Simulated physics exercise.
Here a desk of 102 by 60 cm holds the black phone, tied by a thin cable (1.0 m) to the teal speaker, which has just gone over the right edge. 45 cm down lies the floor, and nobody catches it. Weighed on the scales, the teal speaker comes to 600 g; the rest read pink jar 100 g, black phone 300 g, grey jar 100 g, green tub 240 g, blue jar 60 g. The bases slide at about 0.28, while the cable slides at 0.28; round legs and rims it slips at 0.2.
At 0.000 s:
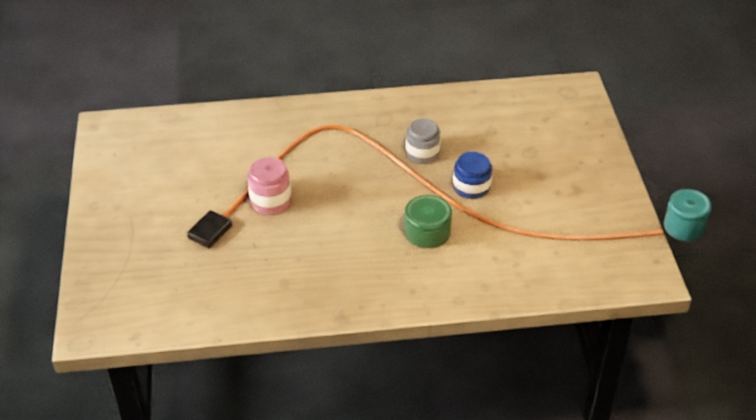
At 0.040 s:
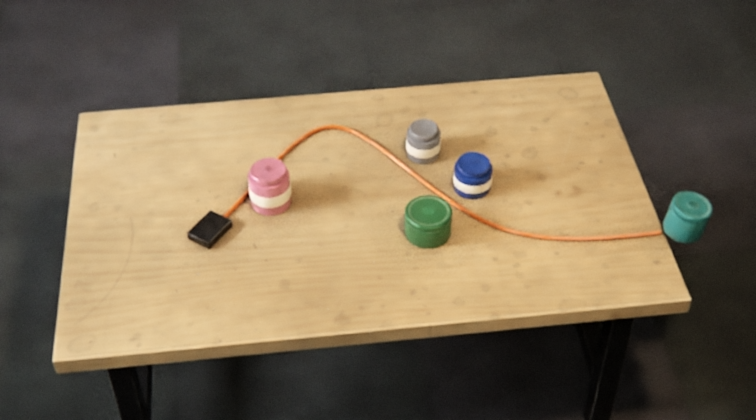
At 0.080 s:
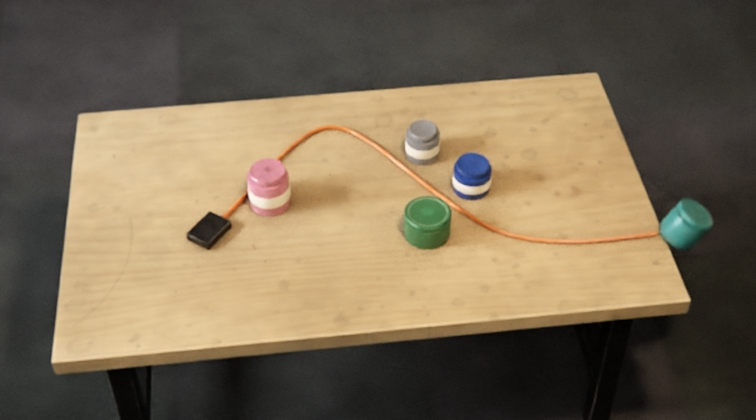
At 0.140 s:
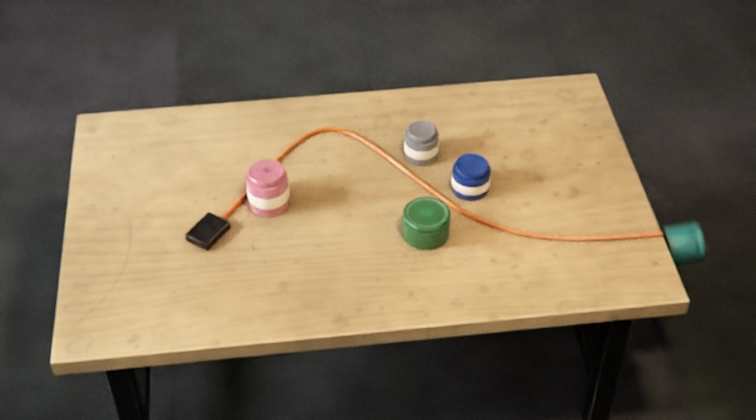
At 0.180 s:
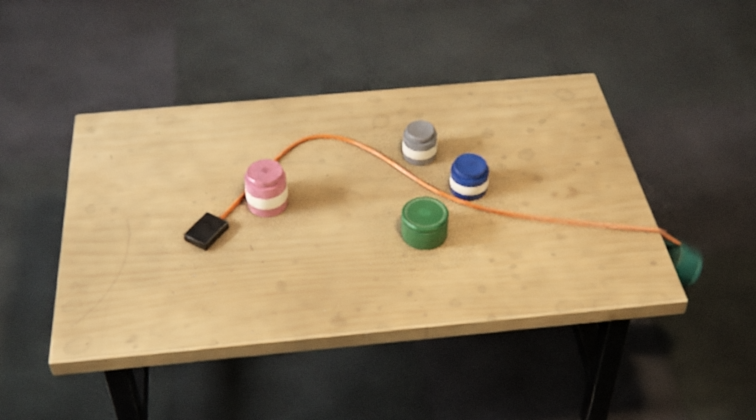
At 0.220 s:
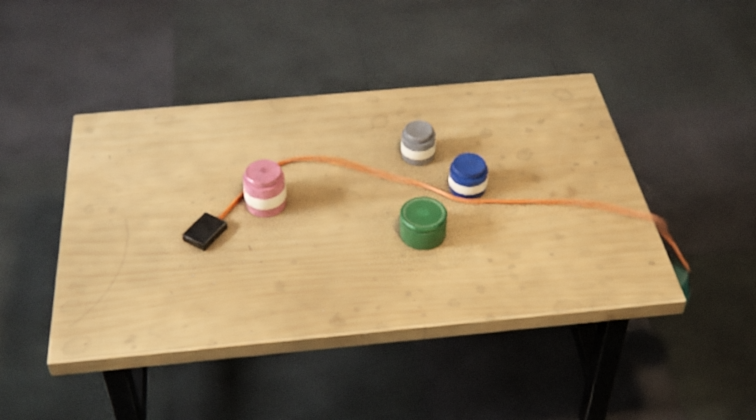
The video shows a wooden desk with pink, grey, blue and green containers and a black phone tied by an orange cable to a teal speaker, which tips over the right edge and drops, pulling the curved cable straighter.
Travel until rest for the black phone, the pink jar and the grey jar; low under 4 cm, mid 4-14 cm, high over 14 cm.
Black phone: High, pink jar: High, grey jar: Low.
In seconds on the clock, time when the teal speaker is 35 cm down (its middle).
That comes at 0.34 seconds.
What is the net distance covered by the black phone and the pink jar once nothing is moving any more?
I'd say the black phone shifts around 50 cm while the pink jar ends up over the edge.
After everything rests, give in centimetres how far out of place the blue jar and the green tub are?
About: Blue jar over the edge, green tub 0 cm.
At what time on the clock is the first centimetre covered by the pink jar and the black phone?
On the clock, pink jar 0.28 s and black phone 0.30 s.
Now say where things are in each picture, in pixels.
The first frame shows black phone (209, 226); pink jar (268, 169); grey jar (424, 127); cable runs through (607, 237) (496, 224) (329, 127).
The second frame shows teal speaker (691, 205); cable runs through (606, 238).
The third frame shows teal speaker (686, 225); cable runs through (602, 240).
The fourth frame shows teal speaker (682, 244); cable runs through (607, 238).
The fifth frame shows teal speaker (677, 263); cable runs through (631, 228) (414, 178).
The sixth frame shows black phone (204, 228); pink jar (263, 171); grey jar (419, 129); cable runs through (663, 230) (561, 202) (348, 164).
By 0.5 s, the cable's tail end at (340, 225); pink jar on its side, 26 cm off its start, black phone 23 cm off its start, teal speaker over the edge.
By 0.7 s, the cable's tail end at (464, 198); pink jar over the edge, black phone 49 cm off its start, blue jar 20 cm off its start.
By 1.0 s, the cable's tail end at (490, 194); pink jar over the edge, black phone 54 cm off its start at (510, 185), blue jar over the edge.
By 1.2 s, the cable's tail end at (490, 194); pink jar over the edge, black phone 54 cm off its start, blue jar over the edge.
By 2.4 s, the cable's tail end at (490, 194); pink jar over the edge, black phone 54 cm off its start at (510, 185), grey jar 0 cm off its start at (419, 129), blue jar over the edge.
